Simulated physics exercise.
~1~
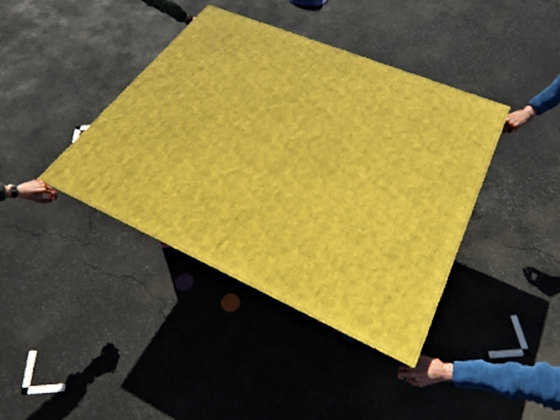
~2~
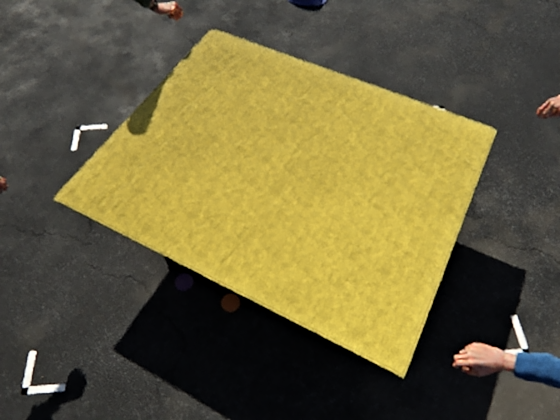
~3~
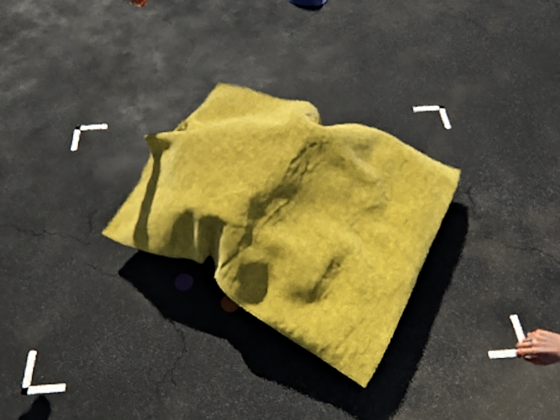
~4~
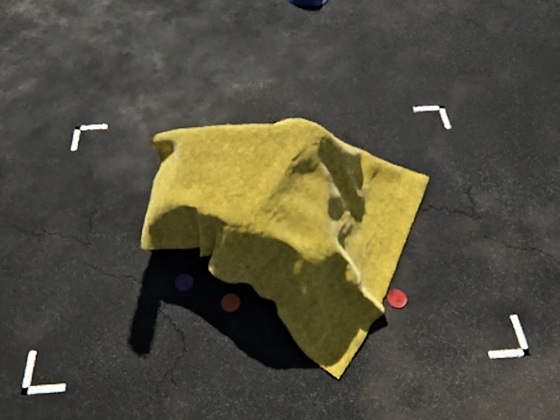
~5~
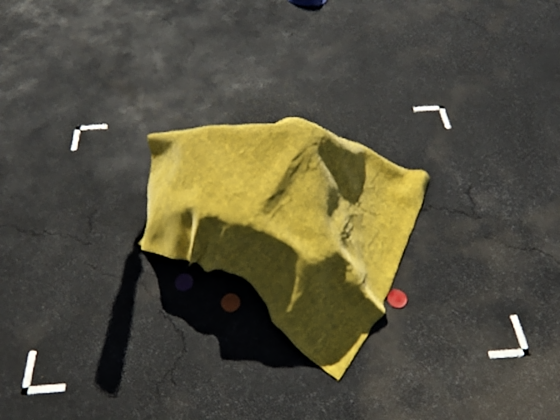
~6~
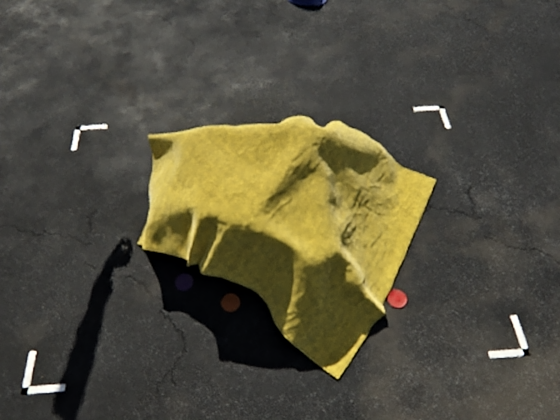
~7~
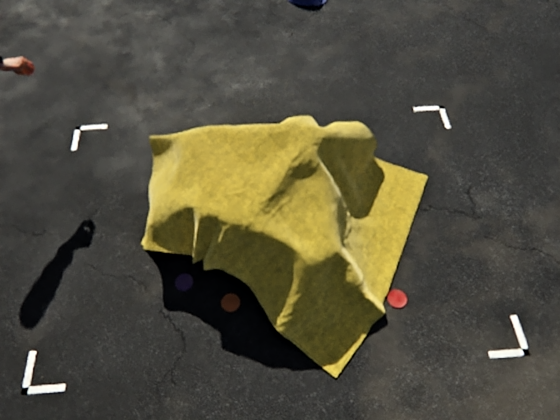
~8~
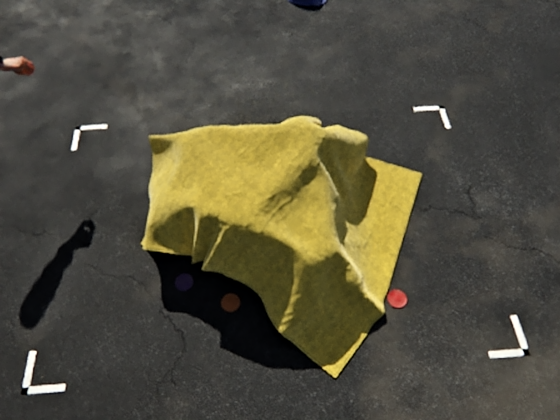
A yellow sheet held by several hands is released, drops and drapes over hidden raised objects.
